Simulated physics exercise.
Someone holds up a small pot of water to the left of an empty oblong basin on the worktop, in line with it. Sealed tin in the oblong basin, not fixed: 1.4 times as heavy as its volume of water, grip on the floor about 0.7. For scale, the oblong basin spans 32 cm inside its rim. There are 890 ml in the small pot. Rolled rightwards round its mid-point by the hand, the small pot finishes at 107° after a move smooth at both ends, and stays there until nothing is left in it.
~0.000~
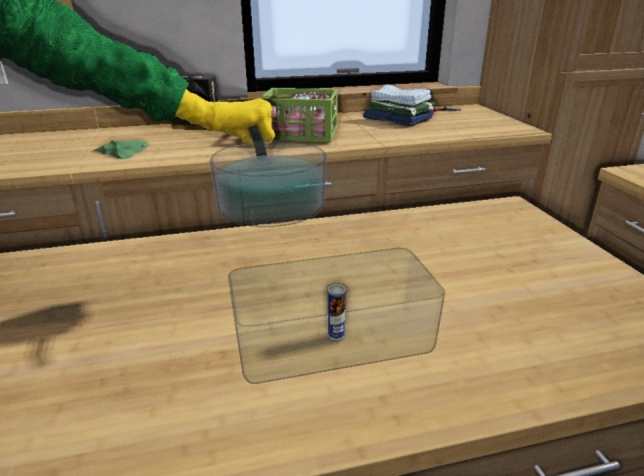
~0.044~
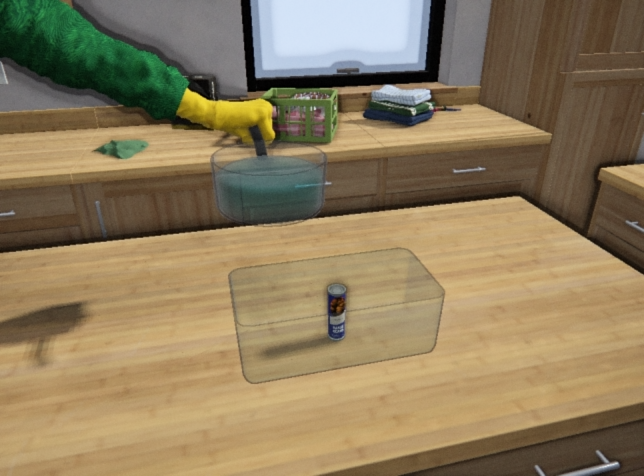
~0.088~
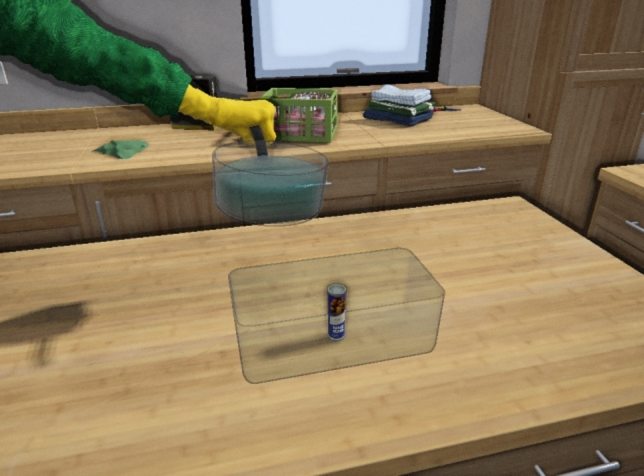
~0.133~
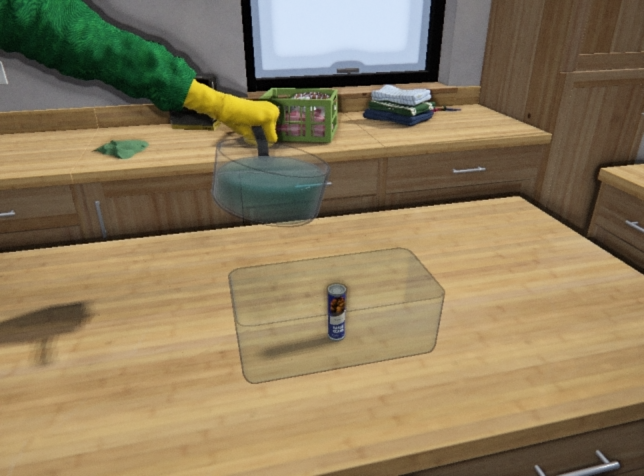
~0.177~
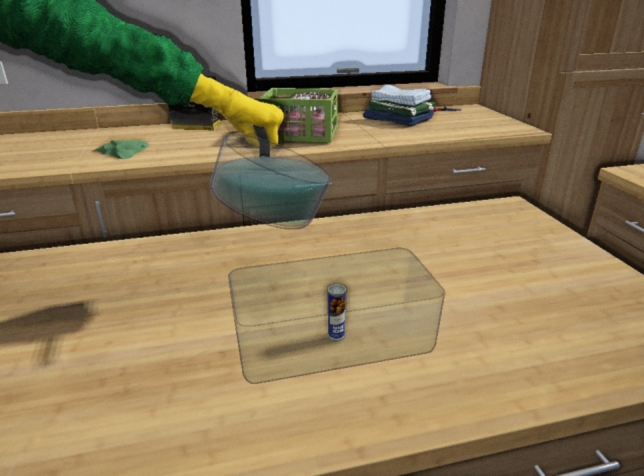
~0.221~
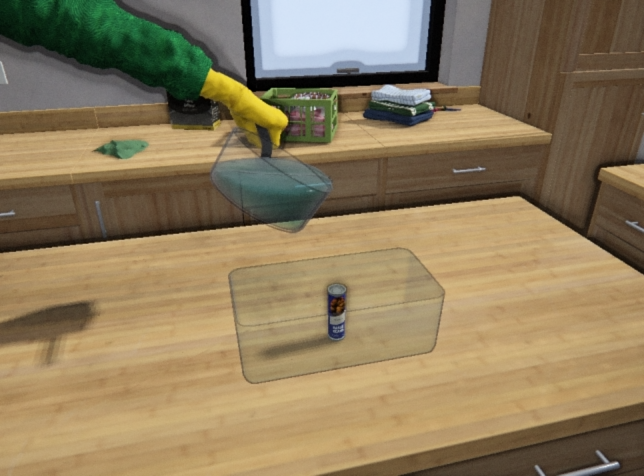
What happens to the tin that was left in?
It stays on its base.
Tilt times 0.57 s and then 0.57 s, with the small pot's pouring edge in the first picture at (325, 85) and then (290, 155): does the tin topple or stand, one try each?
The tin overturns the first time and overturns the second time.
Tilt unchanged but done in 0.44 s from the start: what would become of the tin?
The tin would stay balanced.
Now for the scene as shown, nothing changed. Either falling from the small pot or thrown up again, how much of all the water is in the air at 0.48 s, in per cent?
Estimate: Some 58 % of the total.
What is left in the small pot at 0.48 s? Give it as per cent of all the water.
Around 20 in a hundred.
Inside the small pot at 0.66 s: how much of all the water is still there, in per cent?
Around 5 percent of it.
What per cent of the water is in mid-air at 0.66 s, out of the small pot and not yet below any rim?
I'd put it at about 10 per cent of the liquid.
Then, 0.48 s in, the tilt is 100° and 21 per cent is still to pour; the tin stands where it began.
Then, 0.66 s in, the tilt is 107° and 5 per cent is still to pour; the tin stands where it began.
Then, 0.86 s in, the tilt is 107° and 0 per cent is still to pour; the tin stands where it began.
Then, 1.07 s in, the tilt is 107° and 0 per cent is still to pour; the tin stands where it began.
Finally, the tin stands where it began.
